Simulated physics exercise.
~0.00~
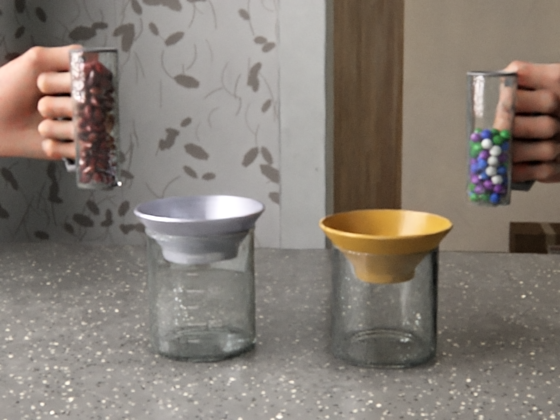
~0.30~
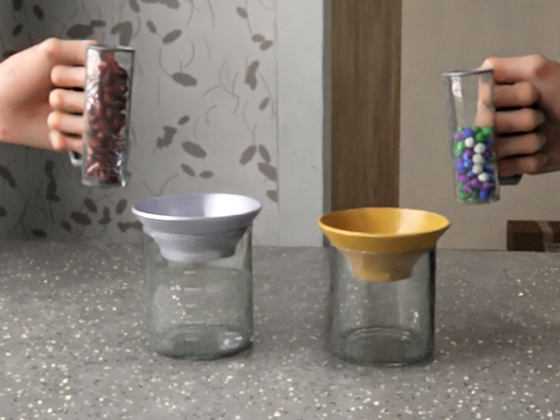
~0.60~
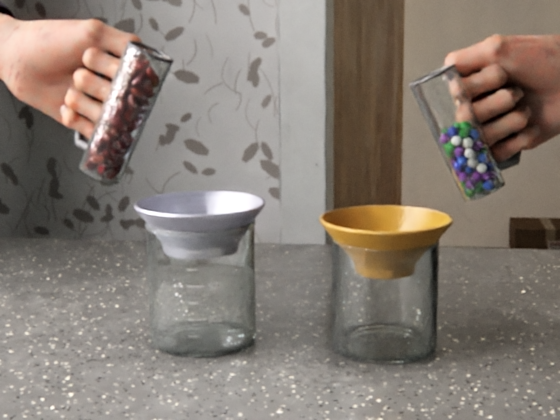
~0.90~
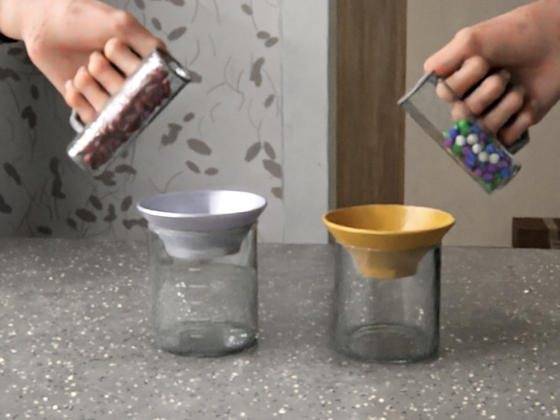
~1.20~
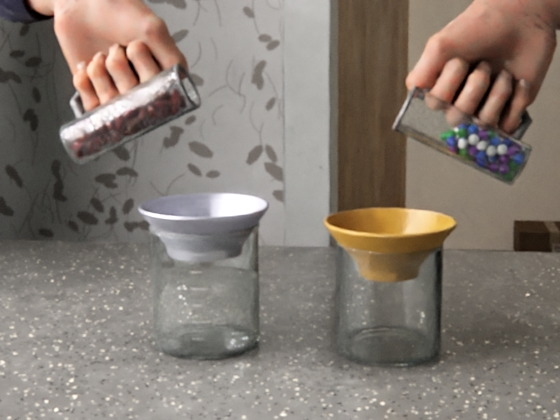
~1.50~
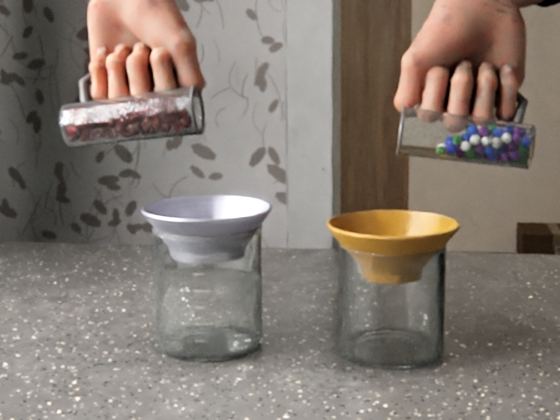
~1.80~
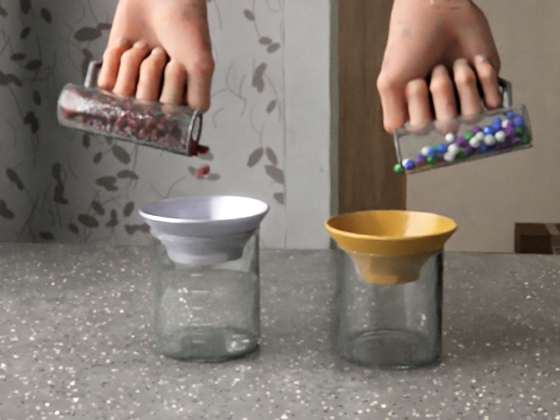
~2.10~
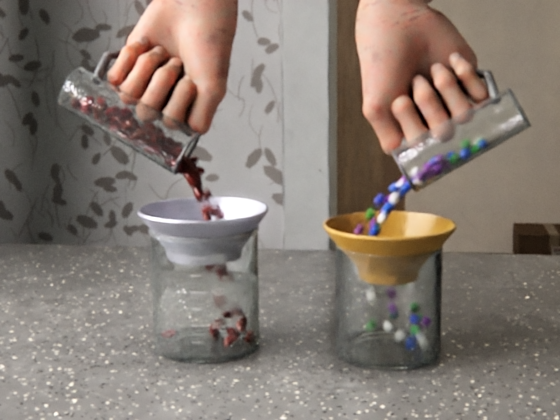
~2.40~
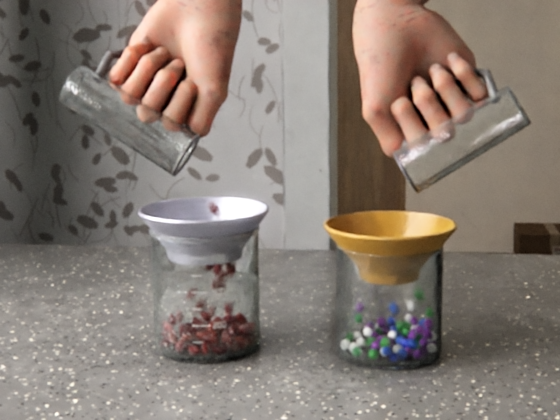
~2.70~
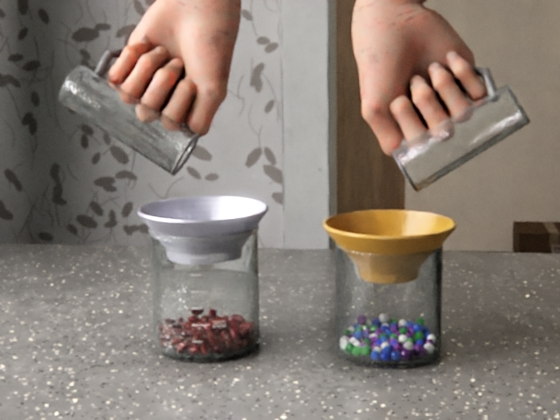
Two hands tip cups of red pieces and colorful beads through funnels into glass jars.
